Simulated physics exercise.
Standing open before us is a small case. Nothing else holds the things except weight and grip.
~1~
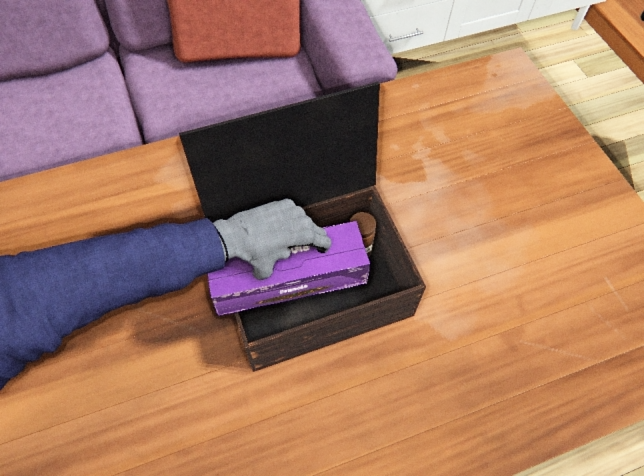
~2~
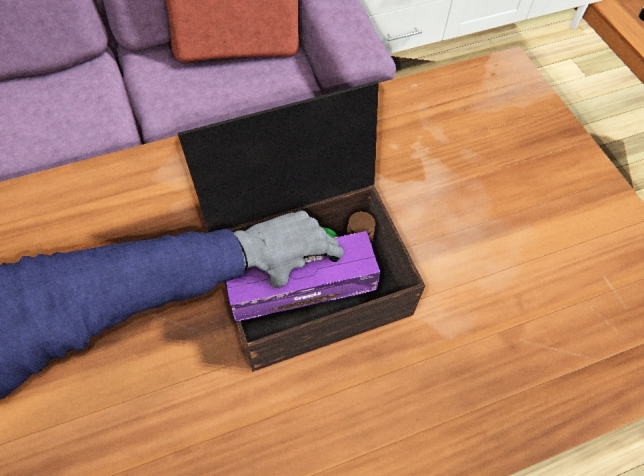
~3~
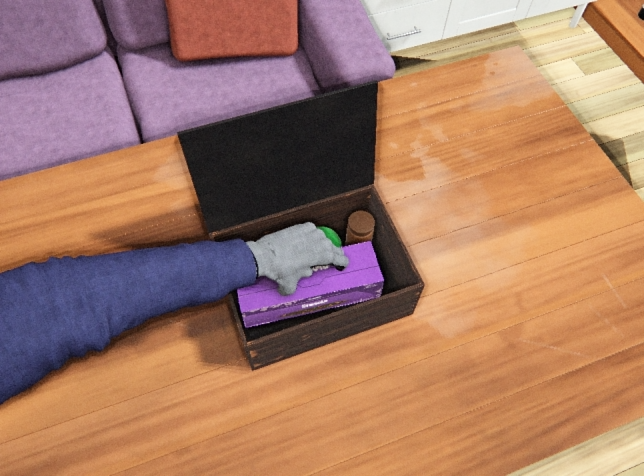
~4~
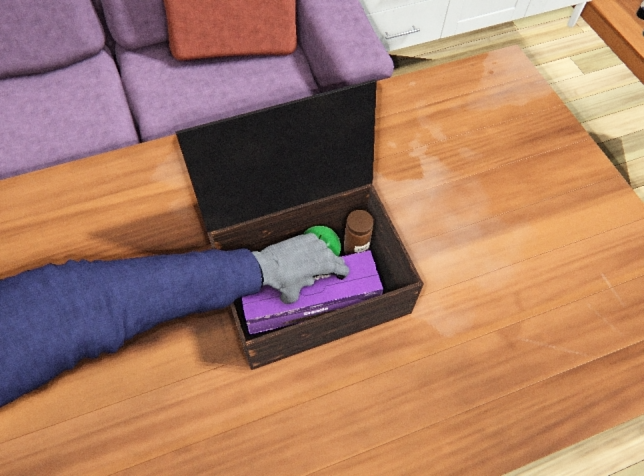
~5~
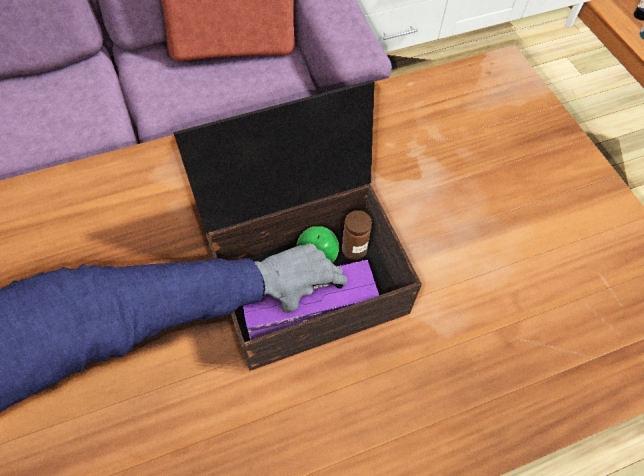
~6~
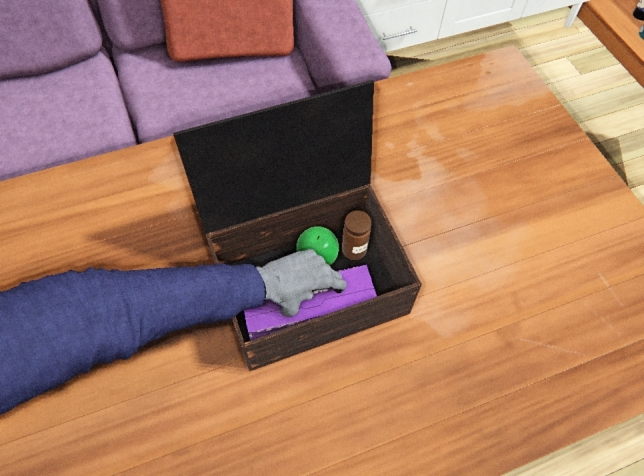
At the start, a gray-gloved hand holds a purple carton over the front of an open dark case on a wooden table. The hand lowers the carton, shifting slightly right, and a green round object and brown bottle come into clearer view behind it. The carton ends inside the case, still held.
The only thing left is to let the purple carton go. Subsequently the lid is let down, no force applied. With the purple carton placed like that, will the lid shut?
Yes.
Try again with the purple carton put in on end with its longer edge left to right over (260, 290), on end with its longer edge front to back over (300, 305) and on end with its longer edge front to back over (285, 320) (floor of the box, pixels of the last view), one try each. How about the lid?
Lid, in order: Held open, held open, held open.
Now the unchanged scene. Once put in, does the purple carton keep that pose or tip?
Observation: It keeps the set orientation.
Then, 1.30 s on from there, lid 81° above the rim.
Then, 1.70 s on from there, lid 46° above the rim.
Then, 1.90 s on from there, lid 19° above the rim.
In the end, lid shut; all 3 unmoved. At the end, from the last picture's camera, purple carton near (310, 305).
